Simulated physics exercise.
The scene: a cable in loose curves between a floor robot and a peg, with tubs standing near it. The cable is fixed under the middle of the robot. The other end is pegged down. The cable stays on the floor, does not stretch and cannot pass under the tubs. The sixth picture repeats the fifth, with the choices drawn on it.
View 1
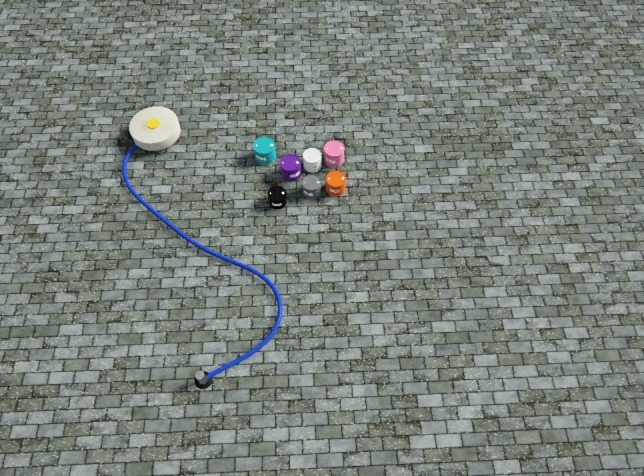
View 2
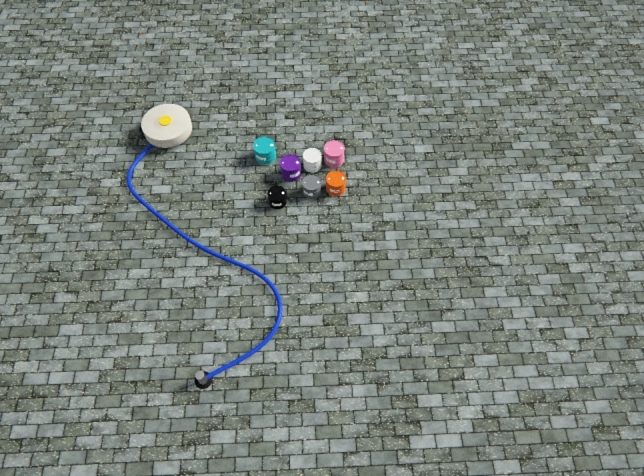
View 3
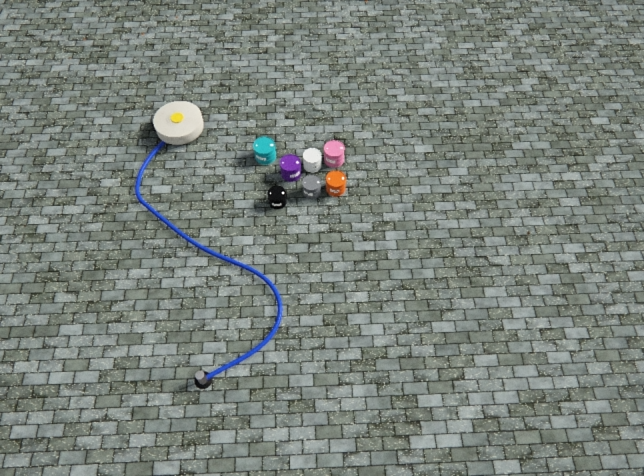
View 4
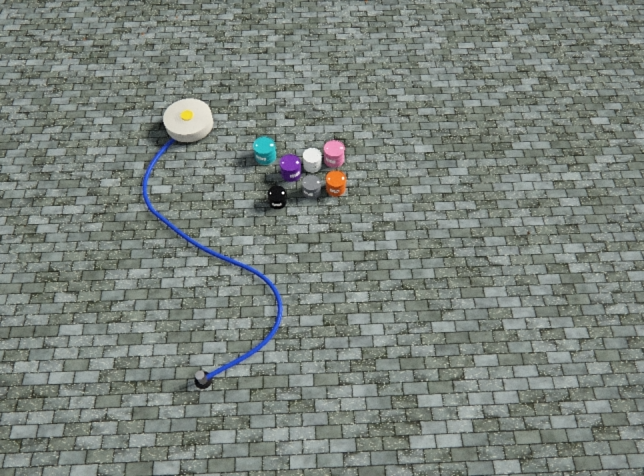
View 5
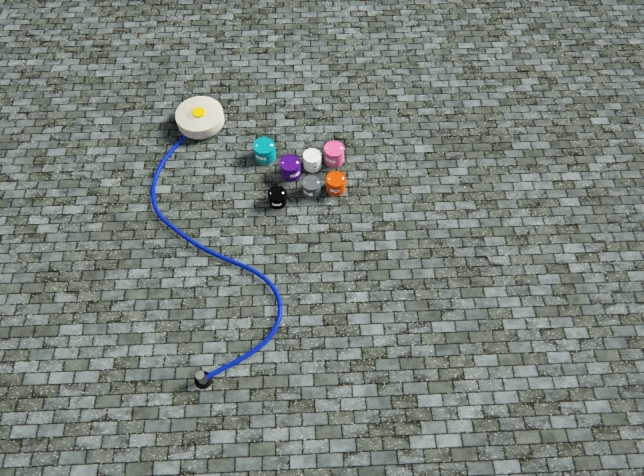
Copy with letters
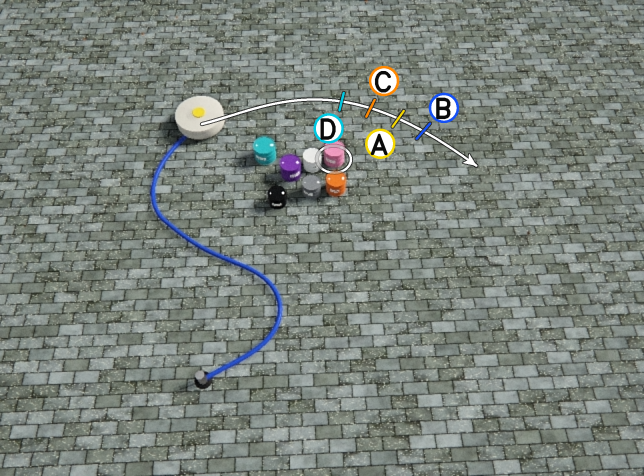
A round cream-coloured robot with a yellow top, tied by a blue cable to a small peg on grey paving, starts at the upper left. It slides a short way right and slightly upward toward the cluster of seven coloured tubs, drawing the cable's upper curve along while the tubs stay still.
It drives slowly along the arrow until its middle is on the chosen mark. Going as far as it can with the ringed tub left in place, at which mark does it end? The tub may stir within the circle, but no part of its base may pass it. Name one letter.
The farthest safe stop is B.
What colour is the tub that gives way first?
Turquoise.
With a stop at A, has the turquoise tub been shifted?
Yes.
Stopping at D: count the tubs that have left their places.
By then, none.
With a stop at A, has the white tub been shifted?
By then, no.
On the marked copy, A at (398, 119); B at (423, 131); C at (371, 108); D at (342, 101); the ring at (334, 159); the route from (202, 124) via (349, 103) to (477, 166).
With B. Early on, robot (280, 97); pink tub (334, 154).
Further on, robot (360, 99); pink tub (334, 154).
At the end, robot (425, 126); purple tub (305, 183); grey tub (319, 195); white tub (317, 160); turquoise tub (299, 166); pink tub (335, 154); the pink tub is still in its ring.
As for the rest, A is safe but short; C is safe but short; D is safe but short.
